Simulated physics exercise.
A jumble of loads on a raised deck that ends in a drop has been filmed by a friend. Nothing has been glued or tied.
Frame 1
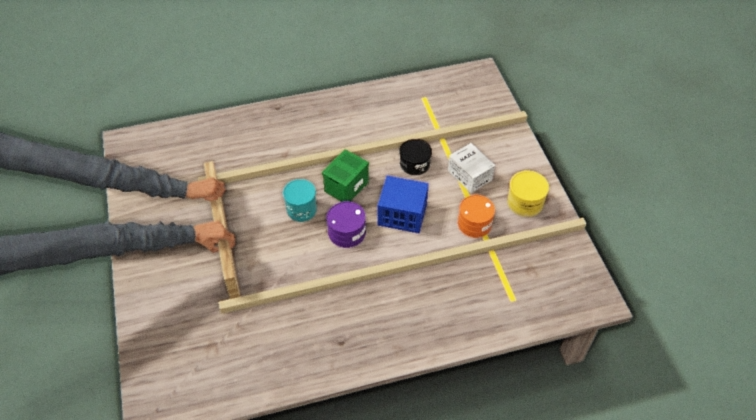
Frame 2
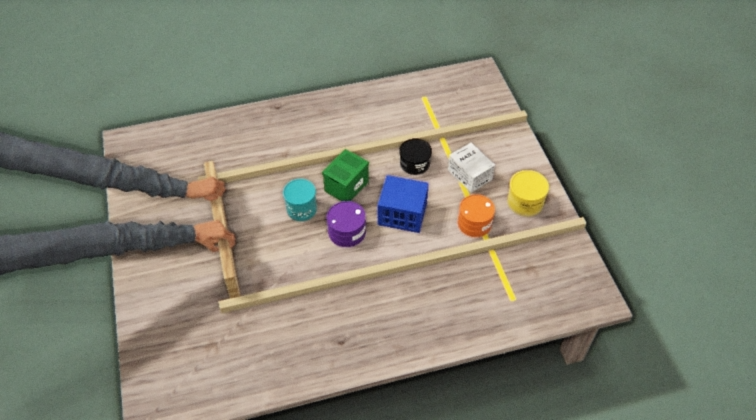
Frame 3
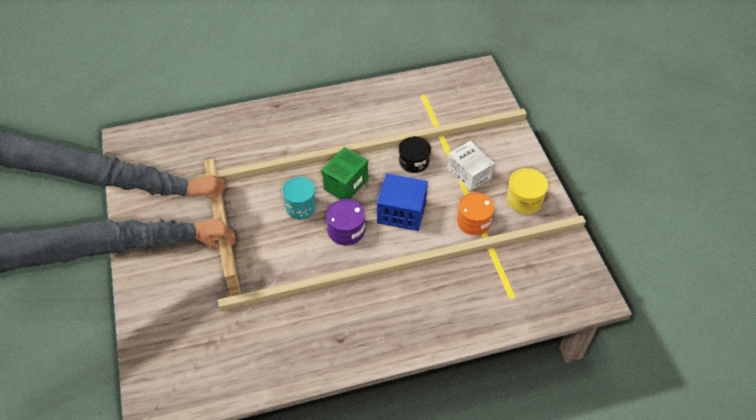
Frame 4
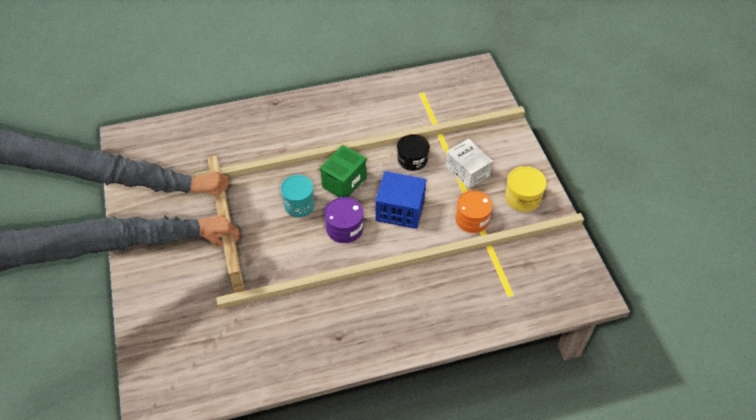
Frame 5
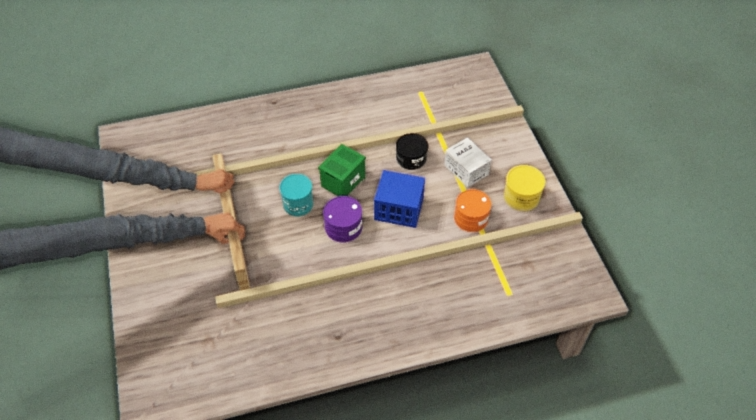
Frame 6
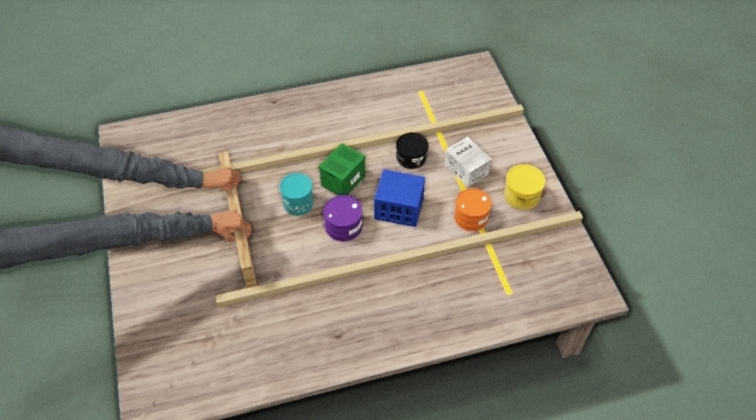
Two grey-sleeved arms reach in from the left over a wooden table on a green floor, seen from above at an angle. Between two long rails sit turquoise, purple, black, orange and yellow round containers, a green box, a blue crate and a white box, near a yellow tape line at right. The hands slide a wooden plank slightly rightward toward the unmoved objects, while the view shifts very slightly.
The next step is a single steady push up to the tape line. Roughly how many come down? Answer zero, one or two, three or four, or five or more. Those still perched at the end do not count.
Zero.
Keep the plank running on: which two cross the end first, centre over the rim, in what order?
They are the white box, then the blue crate.
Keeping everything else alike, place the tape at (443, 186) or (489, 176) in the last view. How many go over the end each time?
In order, 0 and 1.
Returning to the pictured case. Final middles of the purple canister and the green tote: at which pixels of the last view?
Going in order: First (486, 186), then (459, 132).
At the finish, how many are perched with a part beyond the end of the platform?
The total would be 1.
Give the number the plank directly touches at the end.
3 end up touching it.
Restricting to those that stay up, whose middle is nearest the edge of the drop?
The one is the white box.
A little later, none off yet; yellow pail at rest near (524, 188); white box at rest near (468, 162); orange canister at rest near (472, 210).
When it is over, the number that fall off is zero.
